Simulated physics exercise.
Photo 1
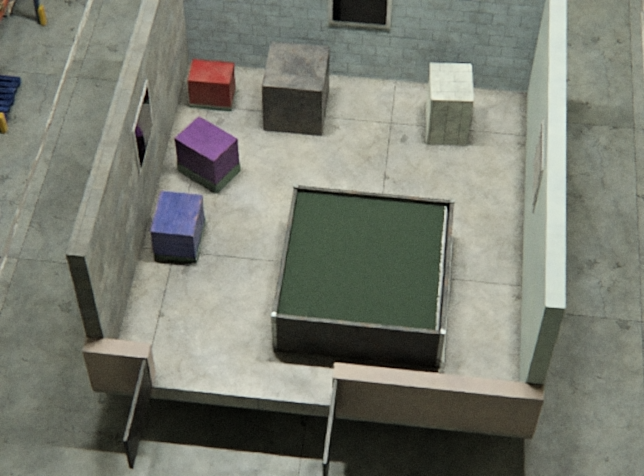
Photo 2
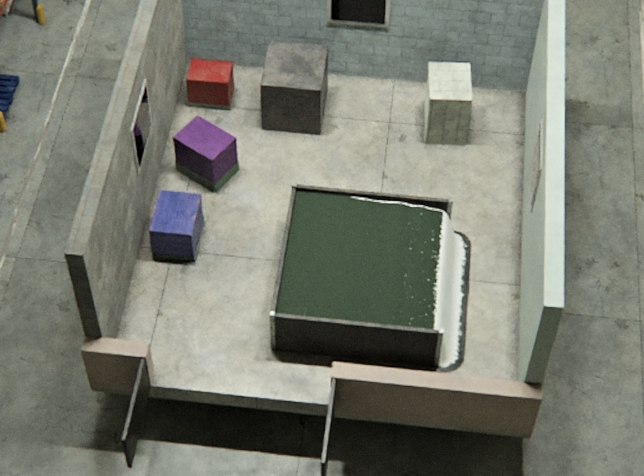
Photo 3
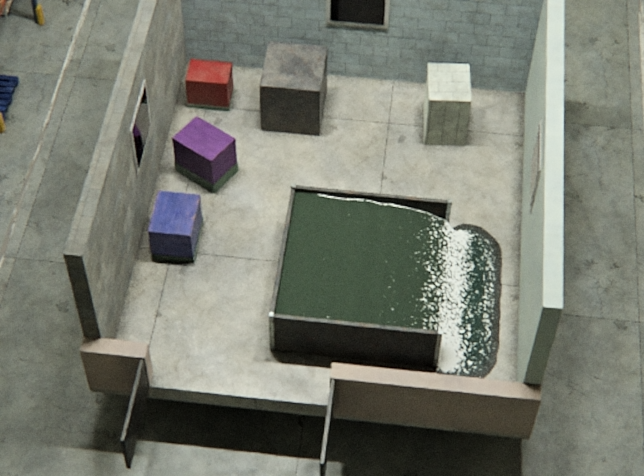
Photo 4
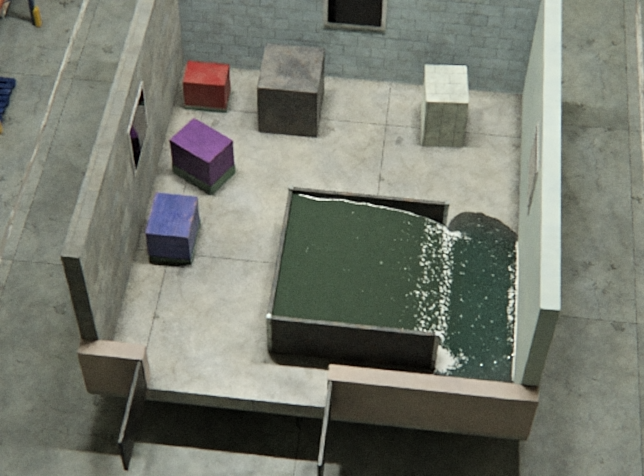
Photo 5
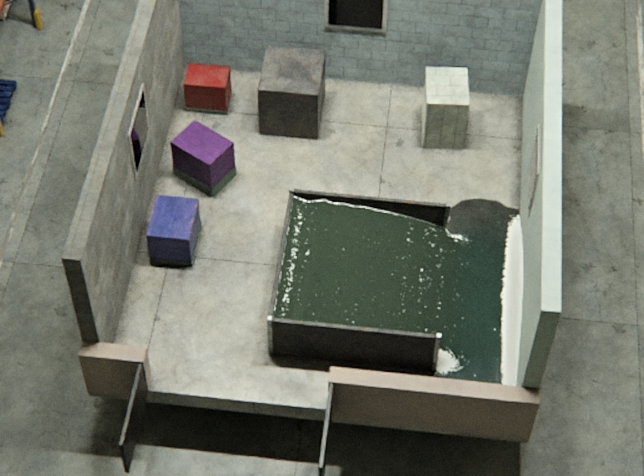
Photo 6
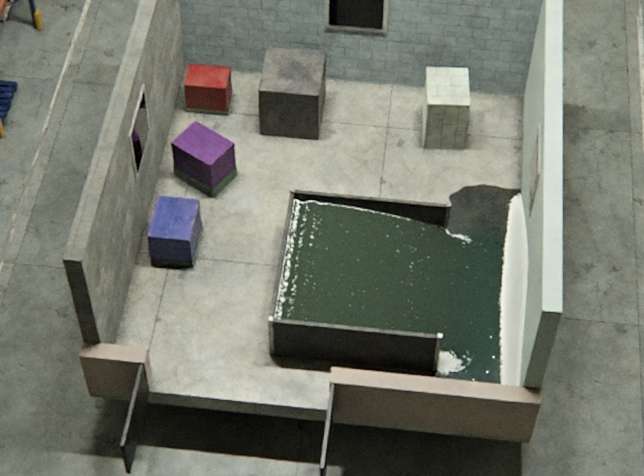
We see a walled room with coloured blocks and a tank of dark green water, which bursts out of the tank's right side, spreads across the floor to the right wall, and runs up against it in white foam.
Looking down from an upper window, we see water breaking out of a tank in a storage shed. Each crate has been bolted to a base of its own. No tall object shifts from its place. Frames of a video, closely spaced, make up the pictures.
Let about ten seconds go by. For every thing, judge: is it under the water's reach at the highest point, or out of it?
Purple crate: Out of reach, so dry; blue crate: Within reach, so wet; red crate: Within reach, so wet.
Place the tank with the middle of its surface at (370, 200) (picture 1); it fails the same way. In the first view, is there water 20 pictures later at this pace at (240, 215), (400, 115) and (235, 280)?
Results in order - left untouched, swamped, swamped.
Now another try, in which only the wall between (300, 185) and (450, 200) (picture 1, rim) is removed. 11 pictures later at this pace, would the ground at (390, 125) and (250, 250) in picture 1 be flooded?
Taking the two spots in turn: Swamped and parched.
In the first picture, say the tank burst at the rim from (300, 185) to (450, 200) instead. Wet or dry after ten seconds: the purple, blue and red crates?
Result: Purple crate gets overtopped, blue crate gets overtopped, red crate gets overtopped.
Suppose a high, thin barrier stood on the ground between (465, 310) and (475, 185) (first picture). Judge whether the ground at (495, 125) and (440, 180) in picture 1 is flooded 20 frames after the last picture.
Reached, reached.
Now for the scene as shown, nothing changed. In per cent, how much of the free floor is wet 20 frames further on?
My guess is around 70 in a hundred.
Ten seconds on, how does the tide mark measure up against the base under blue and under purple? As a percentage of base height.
Roughly 200 percent, then 60 percent.
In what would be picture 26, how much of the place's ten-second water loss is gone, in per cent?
Around 20 percent.
A moment on, water covers 25 % of the floor; the purple crate not reached, the blue crate not reached, the red crate not reached.
Next, water covers 40 % of the floor; the purple crate not reached, the blue crate not reached, the red crate not reached.
Then, water covers 70 % of the floor; the purple crate water round its plinth, the blue crate water round its plinth, the red crate water round its plinth.
Later, water covers 95 % of the floor; the purple crate water round its plinth, the blue crate water round its plinth, the red crate water round its plinth.
In the end, water covers 100 % of the floor; the purple crate stayed above the water, the blue crate was topped, the red crate was topped.
